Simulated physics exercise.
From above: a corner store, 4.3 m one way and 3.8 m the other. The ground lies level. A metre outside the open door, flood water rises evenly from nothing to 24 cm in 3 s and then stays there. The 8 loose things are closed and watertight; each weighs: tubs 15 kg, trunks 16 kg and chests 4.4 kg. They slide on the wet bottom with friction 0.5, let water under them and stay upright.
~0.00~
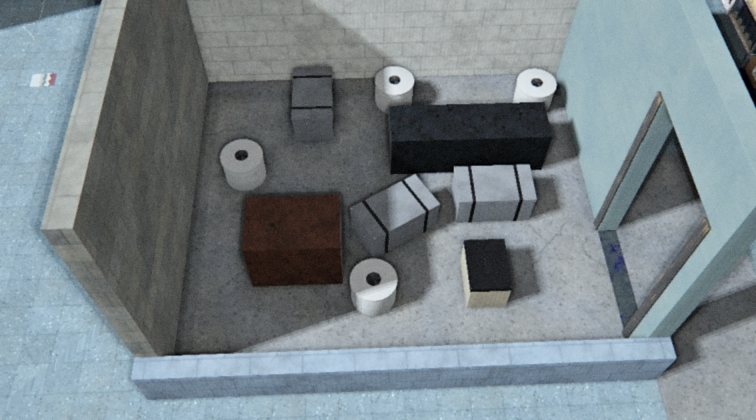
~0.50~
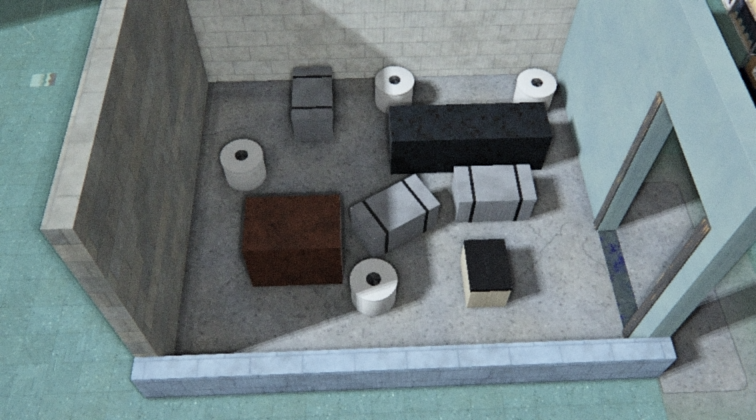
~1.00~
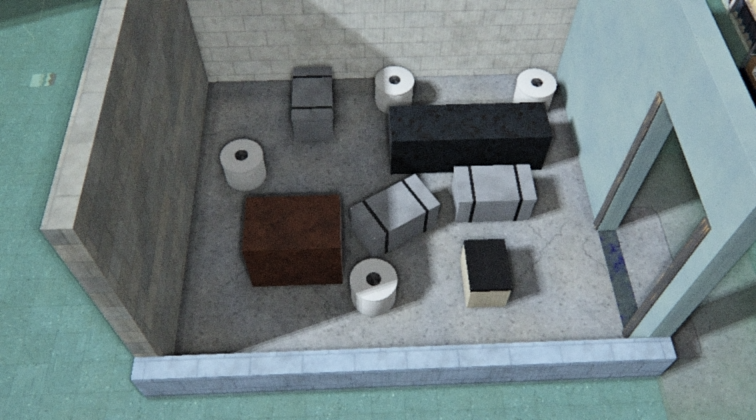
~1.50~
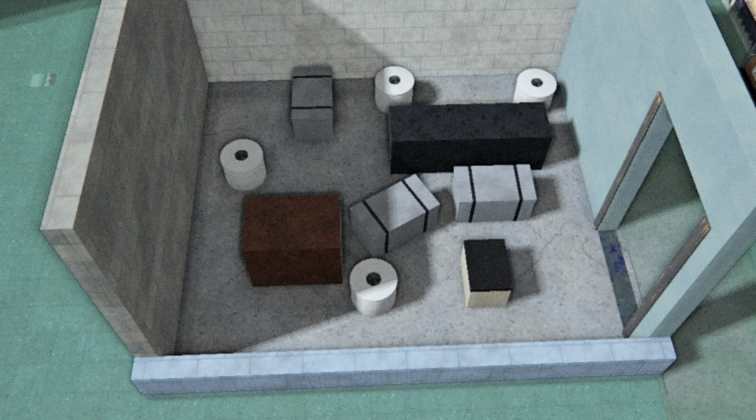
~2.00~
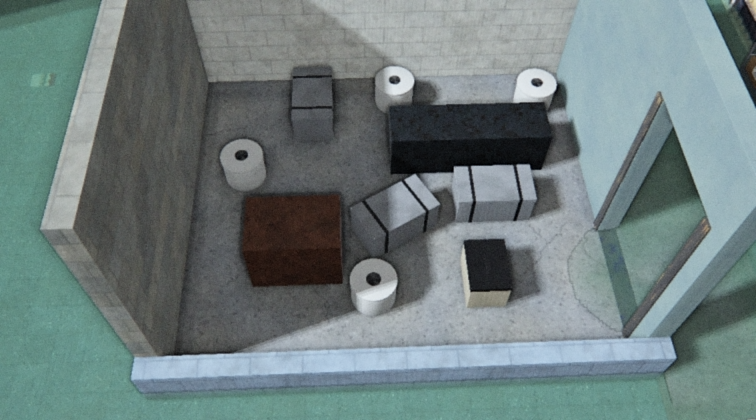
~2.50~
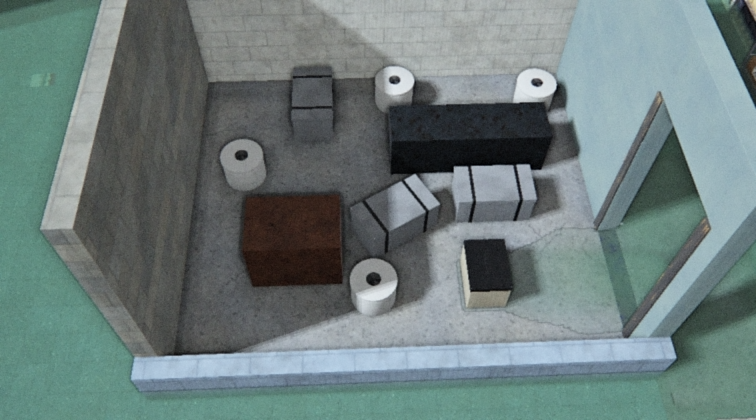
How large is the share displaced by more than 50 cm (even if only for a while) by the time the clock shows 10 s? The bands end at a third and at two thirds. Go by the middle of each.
That comes to at least two thirds.
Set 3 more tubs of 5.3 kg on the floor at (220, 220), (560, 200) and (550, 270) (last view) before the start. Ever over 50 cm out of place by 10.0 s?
In that order: Past it, under, past it.
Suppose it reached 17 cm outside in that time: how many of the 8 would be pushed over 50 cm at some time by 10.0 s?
In that case 3 of them.
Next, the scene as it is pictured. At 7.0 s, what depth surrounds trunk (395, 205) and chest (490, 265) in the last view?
About 6 and 13 cm.
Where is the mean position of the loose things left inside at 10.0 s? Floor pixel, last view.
Around (352, 121).
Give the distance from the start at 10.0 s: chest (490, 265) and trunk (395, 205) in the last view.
In that order: 300 cm, 200 cm.
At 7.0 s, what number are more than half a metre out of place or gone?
By then 3.
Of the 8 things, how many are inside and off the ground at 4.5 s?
1 of them.
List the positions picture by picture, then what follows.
The first picture shows a tub at (395, 80) rests on the ground; a tub at (242, 156), on the bottom; water covers 0.0 m2; 0 of 8 have shifted.
The second picture shows a tub at (395, 80), on the bottom; a tub at (242, 156), on the bottom; water covers 0.0 m2; 0 of 8 have shifted.
The third picture shows a tub at (395, 80) rests on the ground; a tub at (242, 156), on the bottom; 0.0 m2 under water; 0 of 8 have shifted.
The fourth picture shows a tub at (395, 80) rests on the ground; a tub at (242, 156) rests on the ground; 0.0 m2 under water; 0 of 8 have shifted.
The fifth picture shows a tub at (395, 80) rests on the ground; a tub at (242, 156) rests on the ground; 0.3 m2 under water; 0 of 8 have shifted.
The sixth picture shows a tub at (395, 80), on the bottom; a tub at (242, 156), on the bottom; 1.1 m2 under water; 0 of 8 have shifted.
After 3.5 s 1 of 8 are over 50 cm from their spots; 1 afloat.
After 4.5 s 2 of 8 are over 50 cm from their spots; 1 afloat.
After 7.0 s 3 of 8 are over 50 cm from their spots; 2 afloat.
After 10.0 s 6 of 8 are over 50 cm from their spots, and 6 have been at some point; 6 afloat.
